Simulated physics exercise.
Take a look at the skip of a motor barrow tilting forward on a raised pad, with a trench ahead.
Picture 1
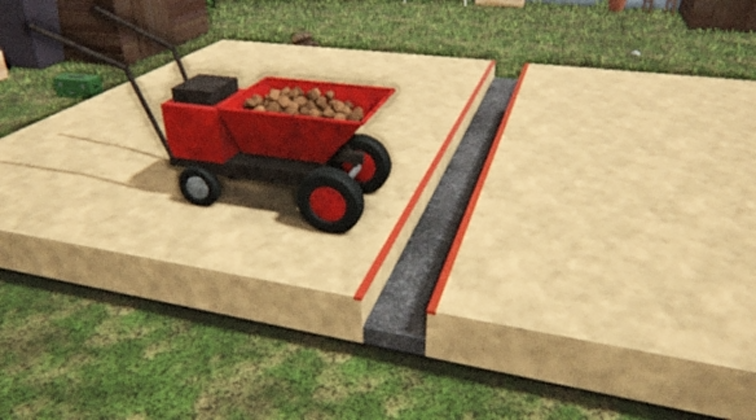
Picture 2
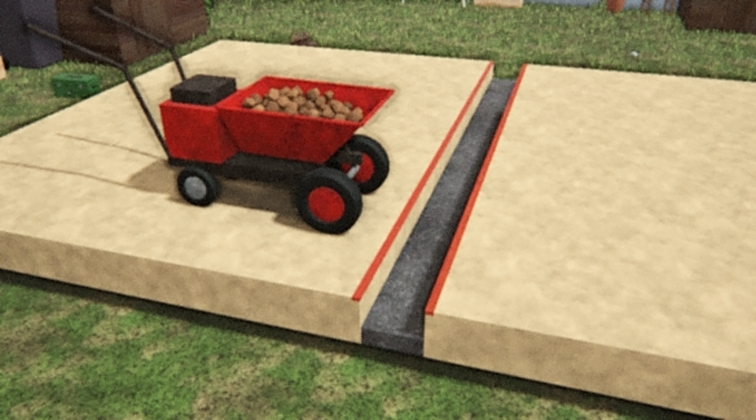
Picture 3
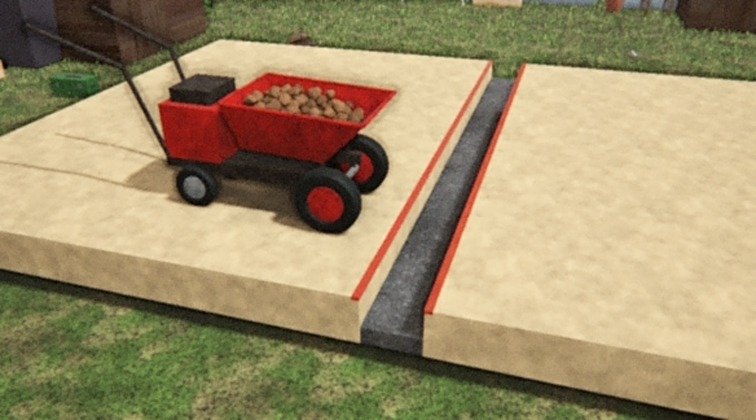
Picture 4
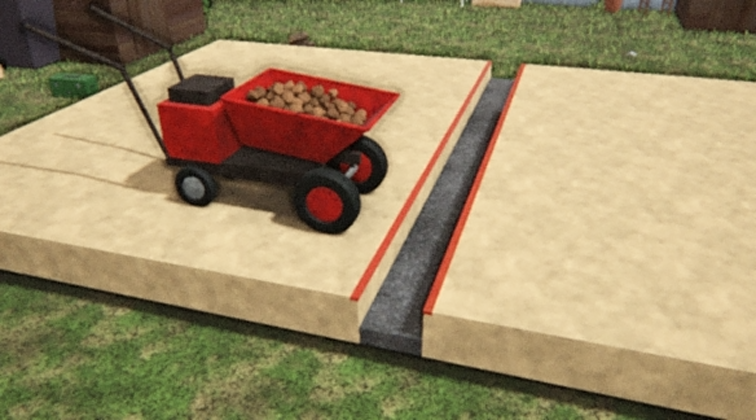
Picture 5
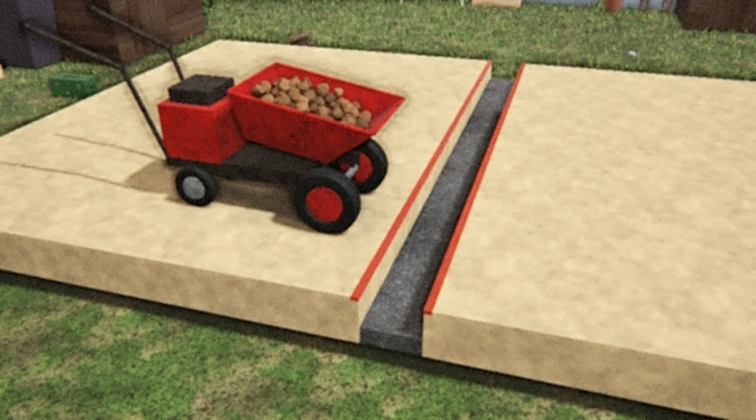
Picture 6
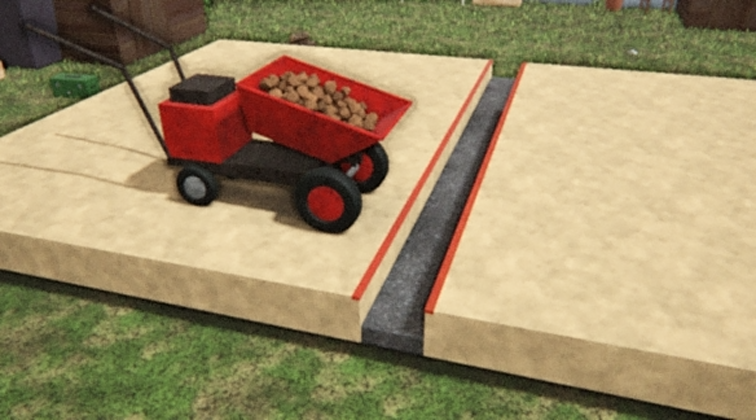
On a grassy yard, seen from slightly above and to the side, two pale tan raised slabs lie with a narrow, dark grey trench between their red-edged sides. On the left slab stands a small red motor barrow with black handles and four wheels, its skip heaped with brown clods. The skip slowly tilts forward to the right, its back rising, while the wheels and camera stay essentially still.
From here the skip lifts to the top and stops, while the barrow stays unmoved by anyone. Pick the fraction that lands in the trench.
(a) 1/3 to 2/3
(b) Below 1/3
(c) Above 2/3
Answer: A.
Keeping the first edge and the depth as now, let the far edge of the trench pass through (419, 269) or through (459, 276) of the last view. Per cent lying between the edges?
The first try comes to close to 10 per cent, the next to 80 per cent.
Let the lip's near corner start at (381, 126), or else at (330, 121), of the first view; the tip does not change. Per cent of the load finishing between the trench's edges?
It works out to 20 per cent in the first case and 100 per cent in the second.
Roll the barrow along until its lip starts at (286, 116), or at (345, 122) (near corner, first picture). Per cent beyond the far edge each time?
0 and 20 percent, in that order.
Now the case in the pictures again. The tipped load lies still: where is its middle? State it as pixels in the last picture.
Centre at rest, last view: Approx. (452, 230).
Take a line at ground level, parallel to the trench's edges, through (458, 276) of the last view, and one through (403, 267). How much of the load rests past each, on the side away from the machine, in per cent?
Close to 30 and 80 per cent respectively.
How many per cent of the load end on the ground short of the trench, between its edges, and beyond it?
Short 0 %, between 60 %, beyond 40 %.
Just after the last frame, skip tipped steeply; every one in the skip.
A moment on, skip tipped right over; the larger part in the skip; about a tenth in or heaped over the trench; just a few beyond it; about a tenth falling.
Further on, skip tipped right over; about a tenth in the skip; roughly half in or heaped over the trench; roughly a third beyond it.
When it is over, skip tipped right over; roughly two thirds in or heaped over the trench; roughly a third beyond it.
